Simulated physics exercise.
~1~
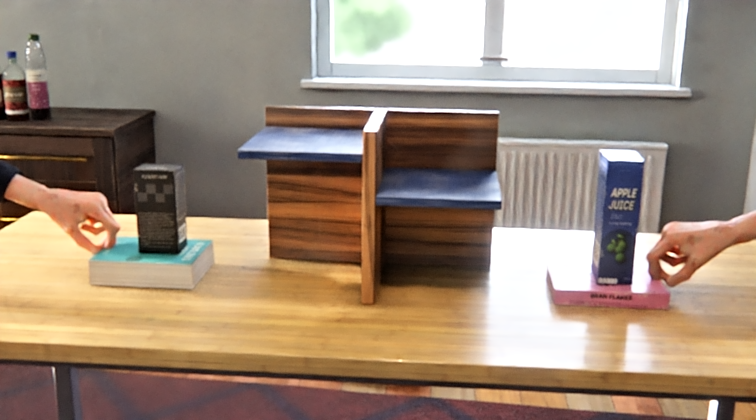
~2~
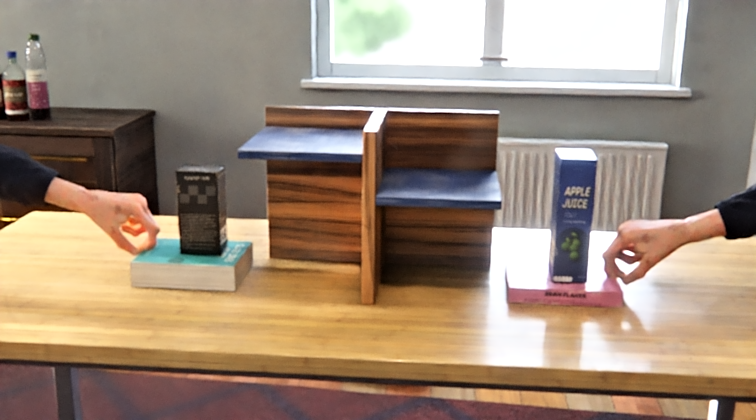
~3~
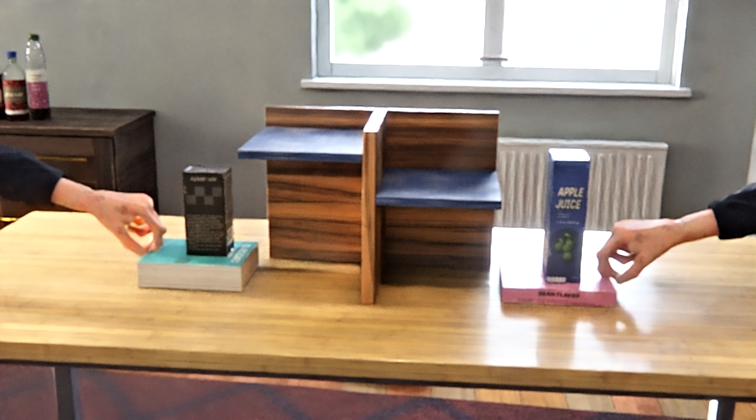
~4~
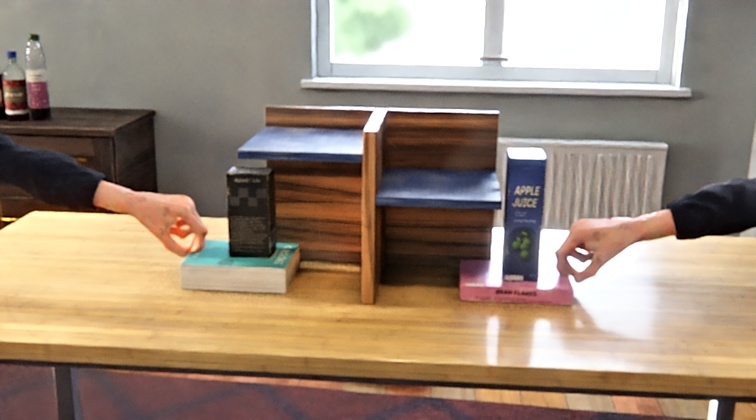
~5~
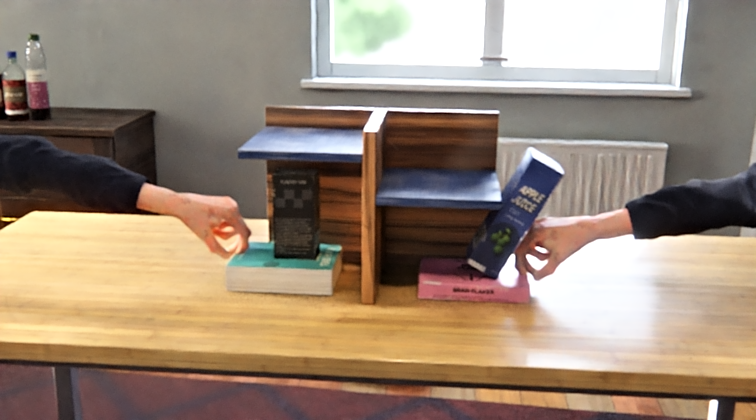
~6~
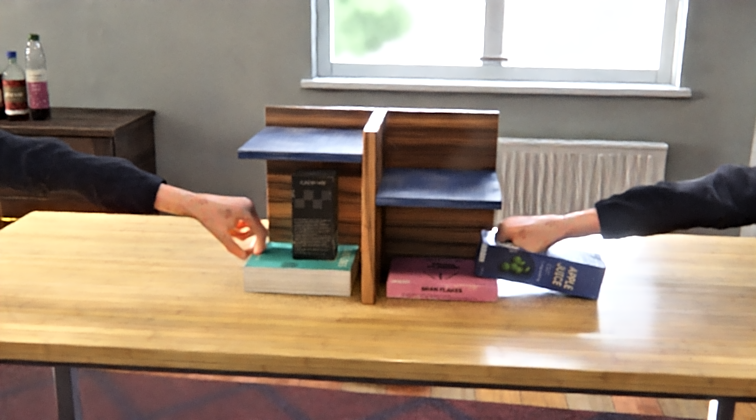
Two books slide under shelves, the black carton clearing while the blue one topples.
